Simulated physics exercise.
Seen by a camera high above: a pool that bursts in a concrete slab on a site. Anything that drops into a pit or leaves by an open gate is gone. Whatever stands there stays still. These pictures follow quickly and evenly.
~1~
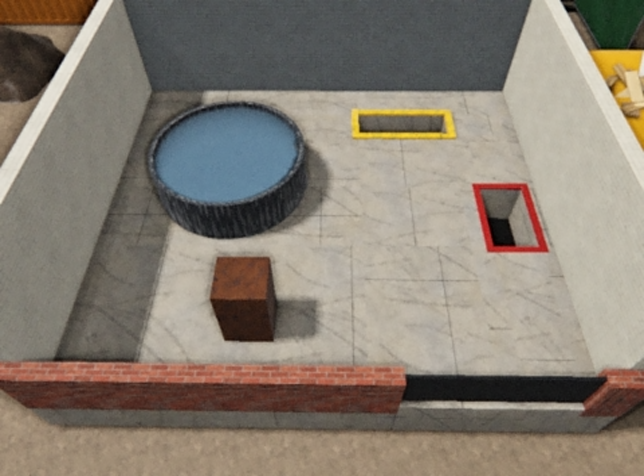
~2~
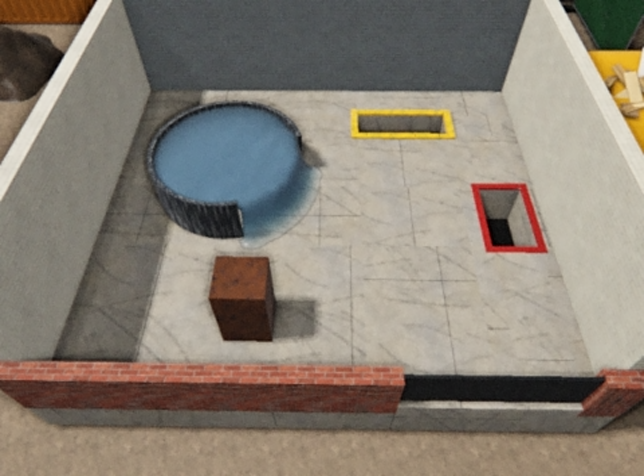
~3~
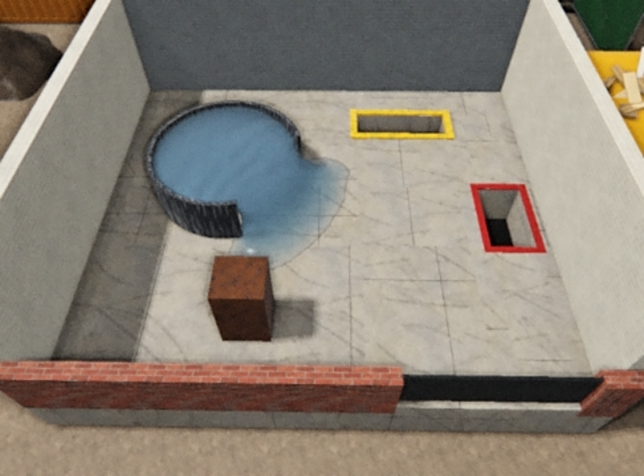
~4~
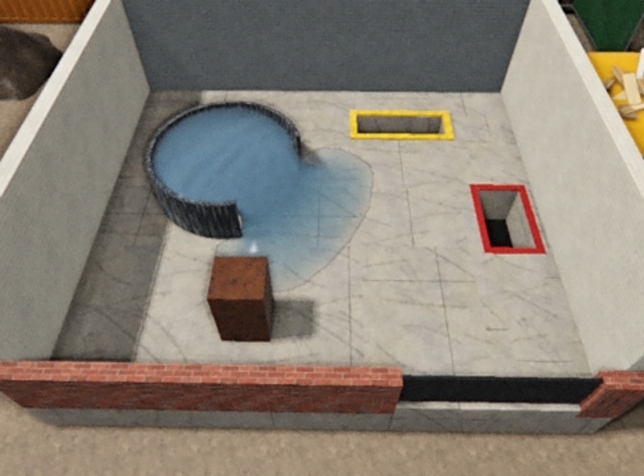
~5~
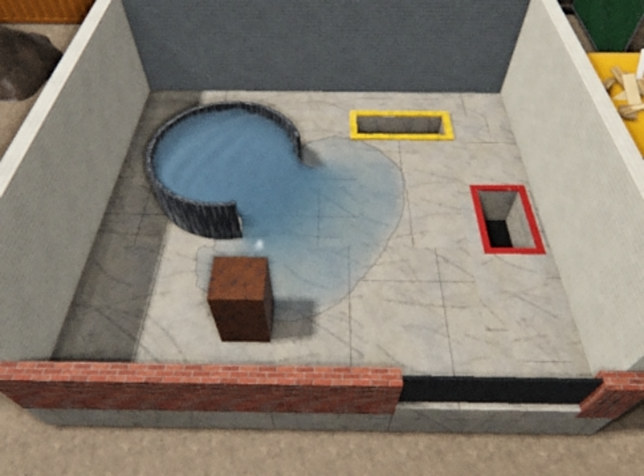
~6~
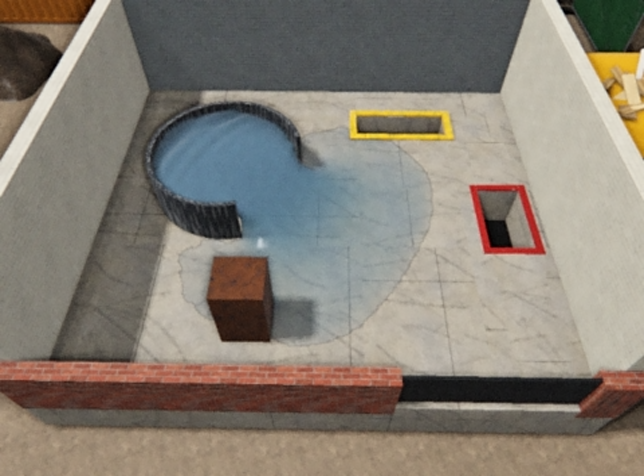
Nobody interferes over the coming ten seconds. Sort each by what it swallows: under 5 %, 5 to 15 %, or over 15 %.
Sorted: Gate under 5 %, red pit over 15 %, yellow pit under 5 %.
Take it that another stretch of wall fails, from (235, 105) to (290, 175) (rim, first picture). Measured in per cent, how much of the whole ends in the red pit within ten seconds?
The red pit gets 25 per cent.
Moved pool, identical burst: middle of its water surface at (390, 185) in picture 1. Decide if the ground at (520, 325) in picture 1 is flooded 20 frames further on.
Result: Inundated.
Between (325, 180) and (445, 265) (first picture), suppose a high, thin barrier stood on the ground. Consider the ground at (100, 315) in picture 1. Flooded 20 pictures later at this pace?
Verdict: The spot is spared.
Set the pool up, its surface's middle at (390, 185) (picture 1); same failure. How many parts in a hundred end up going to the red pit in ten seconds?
The red pit gets around 50 per cent.
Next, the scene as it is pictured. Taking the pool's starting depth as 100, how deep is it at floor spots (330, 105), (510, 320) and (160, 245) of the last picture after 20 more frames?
About 0, 25 and 2 per cent.
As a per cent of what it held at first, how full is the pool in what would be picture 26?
I'd say some 26 %.
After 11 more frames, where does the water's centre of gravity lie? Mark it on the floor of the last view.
Roughly (334, 232) in the last picture.
A moment on, water covers 45 % of the floor; the gate 0 %, the red pit 1 %, the yellow pit 0 %.
Next, water covers 55 % of the floor; the gate 0 %, the red pit 6 %, the yellow pit 0 %.
Then, water covers 60 % of the floor; the gate 0 %, the red pit 13 %, the yellow pit 0 %.
Later, water covers 70 % of the floor; the gate 0 %, the red pit 30 %, the yellow pit 0 %.
In the end, water covers 90 % of the floor; the gate 0 %, the red pit 41 %, the yellow pit 1 %.
